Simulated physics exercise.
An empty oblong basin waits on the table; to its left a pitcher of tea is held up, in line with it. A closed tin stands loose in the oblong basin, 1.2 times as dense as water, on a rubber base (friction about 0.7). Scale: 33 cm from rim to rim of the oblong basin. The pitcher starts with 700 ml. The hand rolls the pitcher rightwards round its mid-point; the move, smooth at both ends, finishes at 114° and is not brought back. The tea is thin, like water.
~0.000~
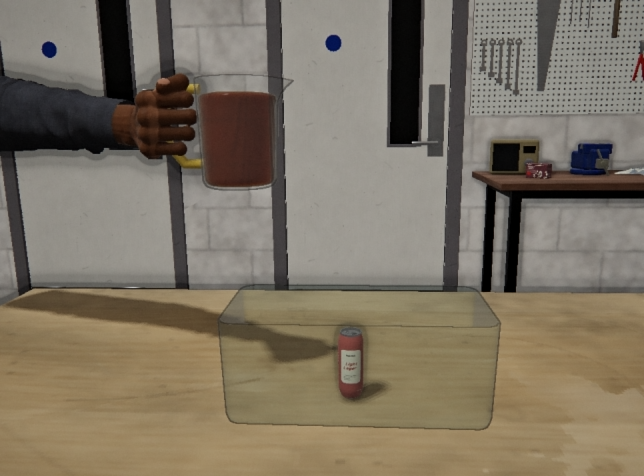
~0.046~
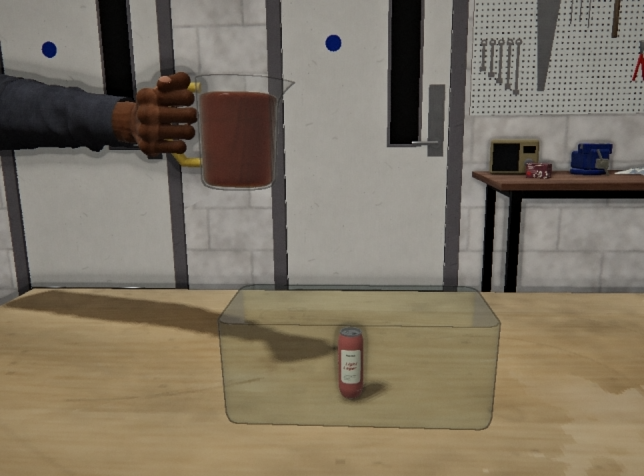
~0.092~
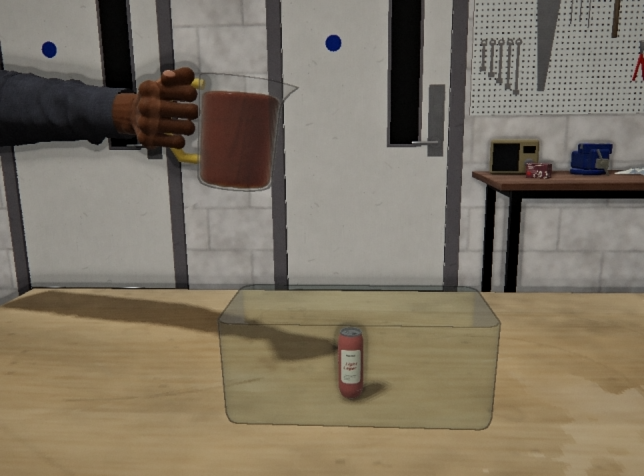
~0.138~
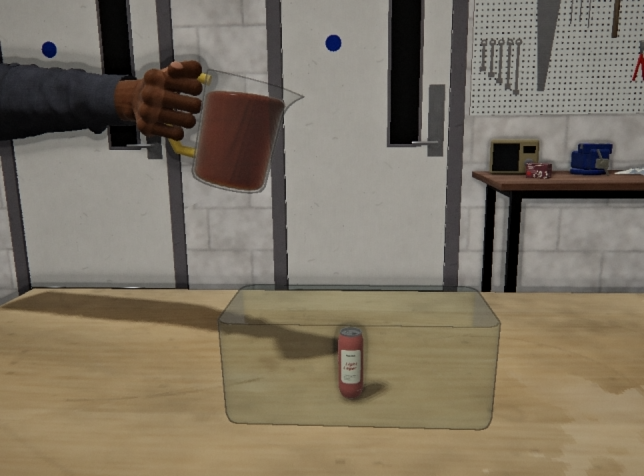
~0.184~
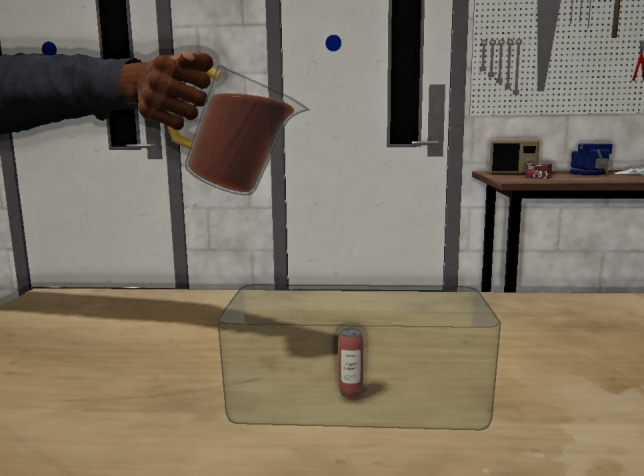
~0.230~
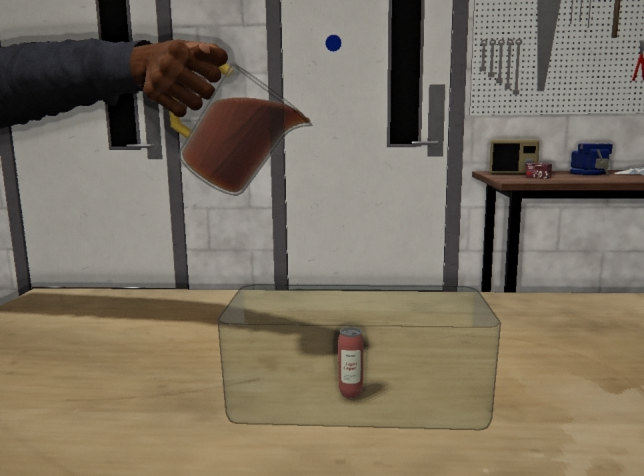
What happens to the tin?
It keeps standing.
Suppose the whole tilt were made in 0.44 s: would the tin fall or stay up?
Then it remains upright.
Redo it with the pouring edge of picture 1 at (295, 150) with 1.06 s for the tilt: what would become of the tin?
Then it topples.
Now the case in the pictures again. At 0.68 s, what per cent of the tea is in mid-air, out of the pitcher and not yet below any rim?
Near 26 in a hundred.
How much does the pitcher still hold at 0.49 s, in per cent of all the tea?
Some 54 per cent.
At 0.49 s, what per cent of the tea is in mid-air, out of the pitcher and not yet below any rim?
Some 36 per cent.
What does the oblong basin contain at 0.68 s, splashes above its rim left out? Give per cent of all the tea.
Some 64 per cent.
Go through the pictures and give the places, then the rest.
In the first frame, tilt 0°; pouring edge (294, 79); surface from (201, 96) to (278, 95); the oblong basin's rim runs from (231, 304) to (487, 306); the tin's top is at (351, 334).
In the second frame, tilt 2°; pouring edge (295, 81); surface from (201, 96) to (278, 96).
In the third frame, tilt 6°; pouring edge (299, 86); surface from (204, 94) to (281, 98).
In the fourth frame, tilt 14°; pouring edge (305, 95); surface from (209, 96) to (287, 100).
In the fifth frame, tilt 24°; pouring edge (310, 109); surface from (207, 113) to (295, 104).
In the sixth frame, tilt 37°; pouring edge (313, 125); surface from (201, 123) to (309, 116).
By 0.49 s the tilt is 105° and 54 per cent is still to pour; the tin stands where it began.
By 0.68 s the tilt is 114° and 10 per cent is still to pour; the tin stands where it began.
By 0.88 s the tilt is 114° and 0 per cent is still to pour; the tin stands where it began.
By 1.10 s the tilt is 114° and 0 per cent is still to pour; the tin stands where it began.
At rest the tin stands where it began.
